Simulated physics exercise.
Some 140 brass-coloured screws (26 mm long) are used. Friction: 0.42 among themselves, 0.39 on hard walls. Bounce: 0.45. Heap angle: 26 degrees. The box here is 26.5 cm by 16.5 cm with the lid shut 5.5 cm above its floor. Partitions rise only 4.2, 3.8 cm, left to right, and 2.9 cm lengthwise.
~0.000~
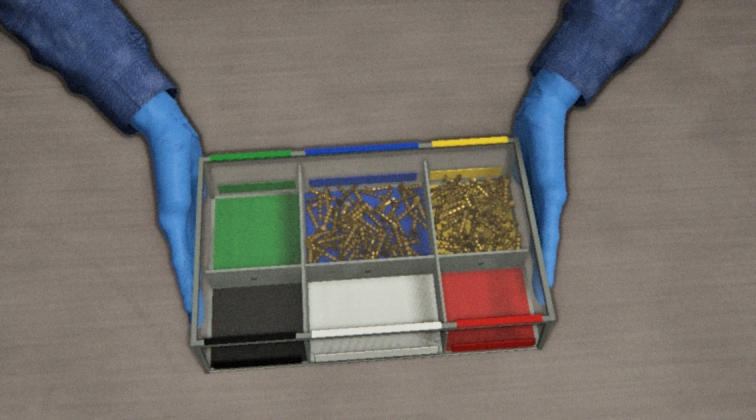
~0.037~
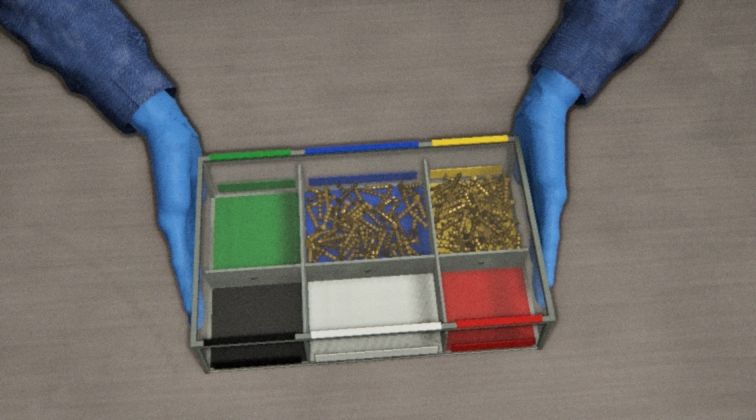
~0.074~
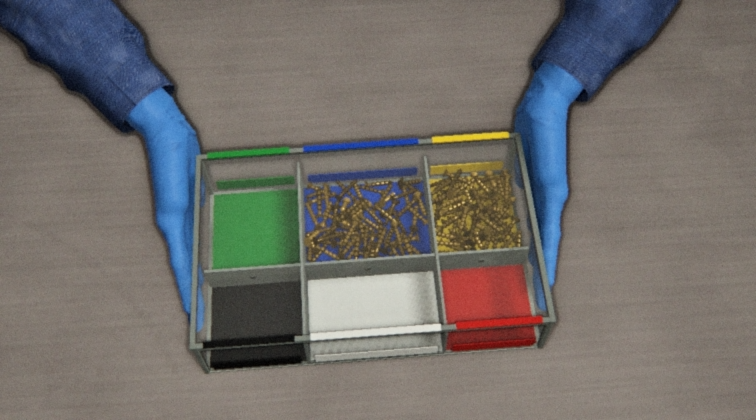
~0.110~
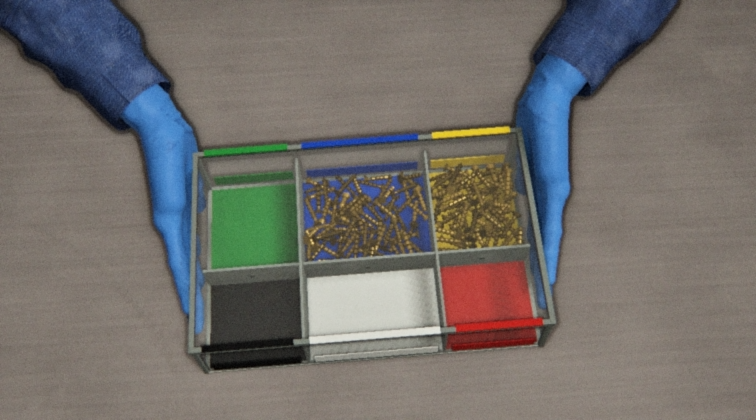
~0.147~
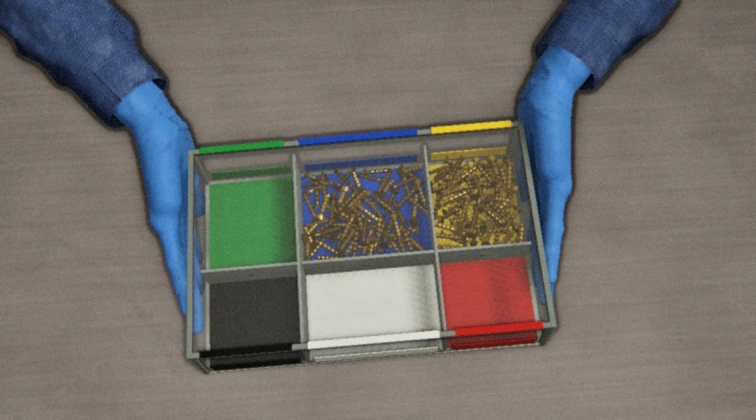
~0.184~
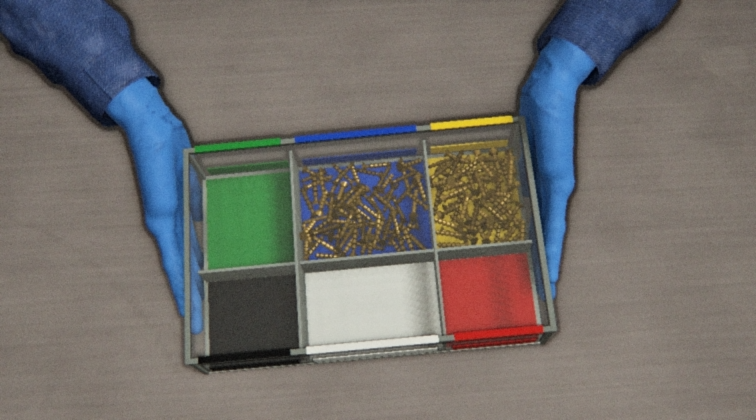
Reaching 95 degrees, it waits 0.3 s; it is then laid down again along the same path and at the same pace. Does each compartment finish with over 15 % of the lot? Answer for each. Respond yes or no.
Red compartment: Yes; blue compartment: No; green compartment: No; yellow compartment: No; white compartment: Yes; black compartment: No.
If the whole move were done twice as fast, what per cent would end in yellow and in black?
Outcome, in per cent - yellow: 5; black: 5.
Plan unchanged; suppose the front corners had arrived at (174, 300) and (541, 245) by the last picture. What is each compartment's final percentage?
By the end, red has 0%, blue has 55%, green has 0%, yellow has 45%, white has 0% and black has 0%.
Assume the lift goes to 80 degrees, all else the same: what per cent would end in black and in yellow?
Result - black 5 percent, yellow 20 percent.
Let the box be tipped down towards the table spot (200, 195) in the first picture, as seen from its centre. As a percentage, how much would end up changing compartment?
Roughly 15 % of the pieces.
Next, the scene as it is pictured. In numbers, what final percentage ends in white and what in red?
White: 50; red: 30.
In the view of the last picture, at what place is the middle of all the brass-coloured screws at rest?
Near (379, 324).
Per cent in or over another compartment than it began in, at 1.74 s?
I'd put it at about 80 per cent.
After 1.12 s, tilt 95 degrees; red 20 %, blue 20 %, yellow 20 %, white 40 %, black 5 %.
After 1.74 s, tilt 50 degrees; red 30 %, blue 10 %, yellow 10 %, white 50 %, black 5 %.
Then, at 2.40 s, tilt 0 degrees; red 30 %, blue 10 %, yellow 10 %, white 50 %, black 5 %.
In the end, at 2.8 s, red 30 %, blue 10 %, green 0 %, yellow 10 %, white 50 %, black 5 %.
